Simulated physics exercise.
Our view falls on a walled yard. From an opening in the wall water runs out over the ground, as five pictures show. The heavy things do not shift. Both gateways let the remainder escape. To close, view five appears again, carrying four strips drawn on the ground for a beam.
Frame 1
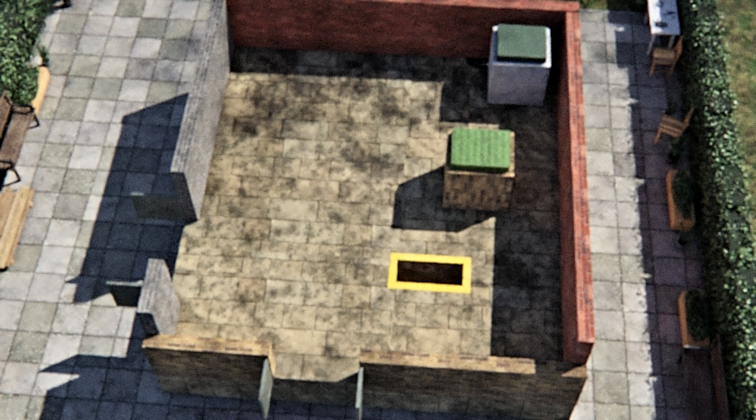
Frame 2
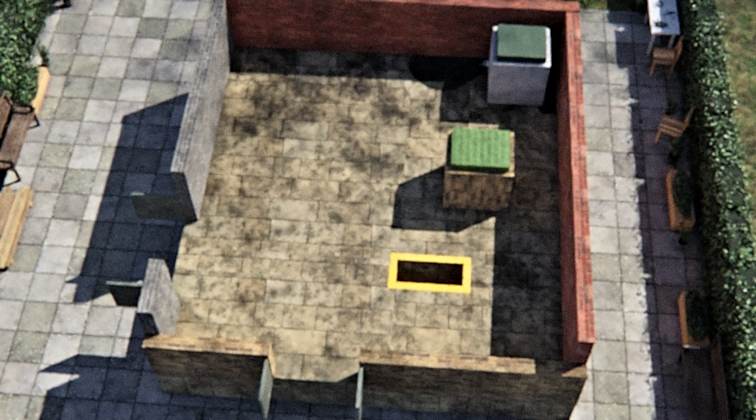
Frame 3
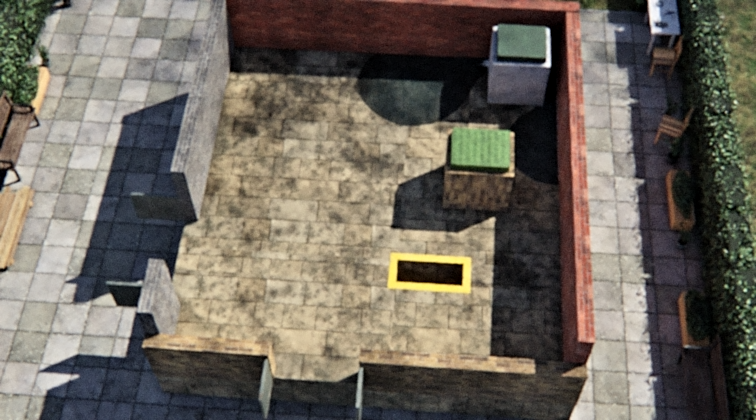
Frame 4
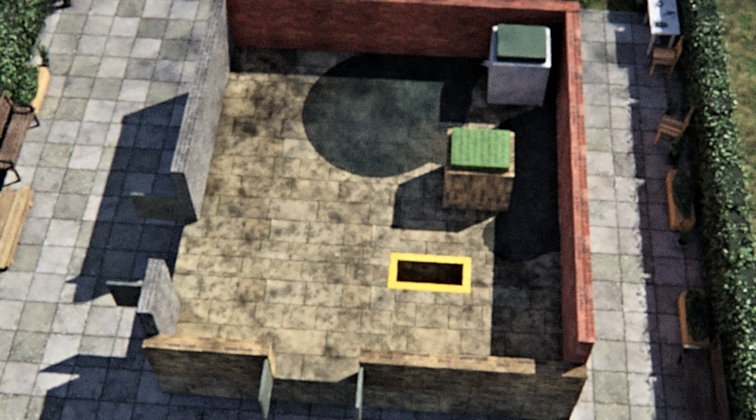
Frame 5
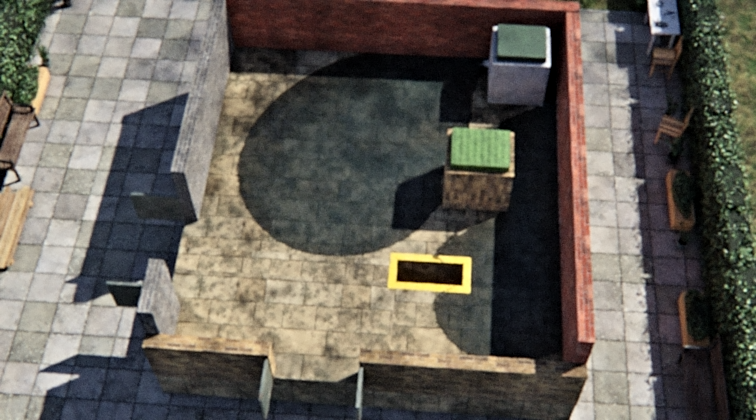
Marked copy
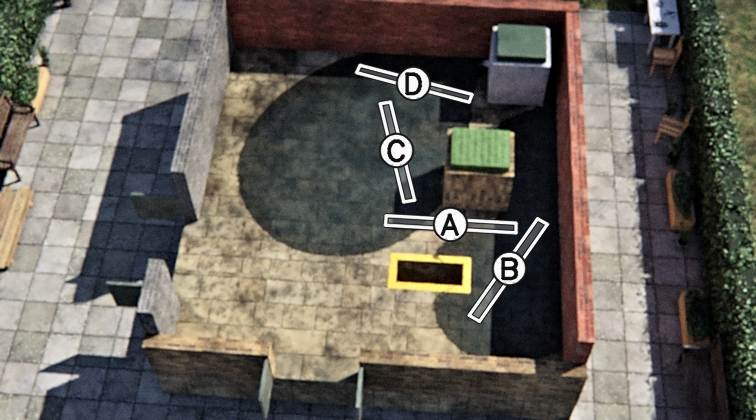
In a walled yard with two green-topped blocks and a yellow-edged gully, dark water appears near the back wall by the pale block and spreads in a widening rounded pool across the paving, reaching the gully.
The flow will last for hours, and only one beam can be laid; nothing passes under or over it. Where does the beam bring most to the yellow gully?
The best place is C.
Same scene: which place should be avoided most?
That is place A.
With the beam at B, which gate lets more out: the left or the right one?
The right one.
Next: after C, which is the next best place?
B it is.
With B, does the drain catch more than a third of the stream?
No.
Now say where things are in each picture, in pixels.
Outfall partly hidden; yellow gully at (430, 273); open gate at (318, 367); open gate at (190, 263); 1 % of the ground is wet; yellow gully still dry.
Water covers 4 % of the ground and shows as far out as (420, 74); yellow gully still dry.
Water covers 12 % of the ground and shows as far out as (364, 78); yellow gully still dry.
Water covers 26 % of the ground and shows as far out as (518, 254); yellow gully still dry.
Water covers 50 % of the ground and shows as far out as (473, 339); yellow gully taking water.
On the marked copy, A from (385, 220) to (515, 227); B from (474, 318) to (542, 221); C from (385, 102) to (409, 201); D from (358, 68) to (470, 98).
For place A, about 2 % of the stream runs into the yellow gully, about 97 % out by the gates.
For place B, about 21 % of the stream runs into the yellow gully, about 78 % out by the gates.
For place C, about 33 % of the stream runs into the yellow gully, about 65 % out by the gates.
For place D, about 8 % of the stream runs into the yellow gully, about 91 % out by the gates.
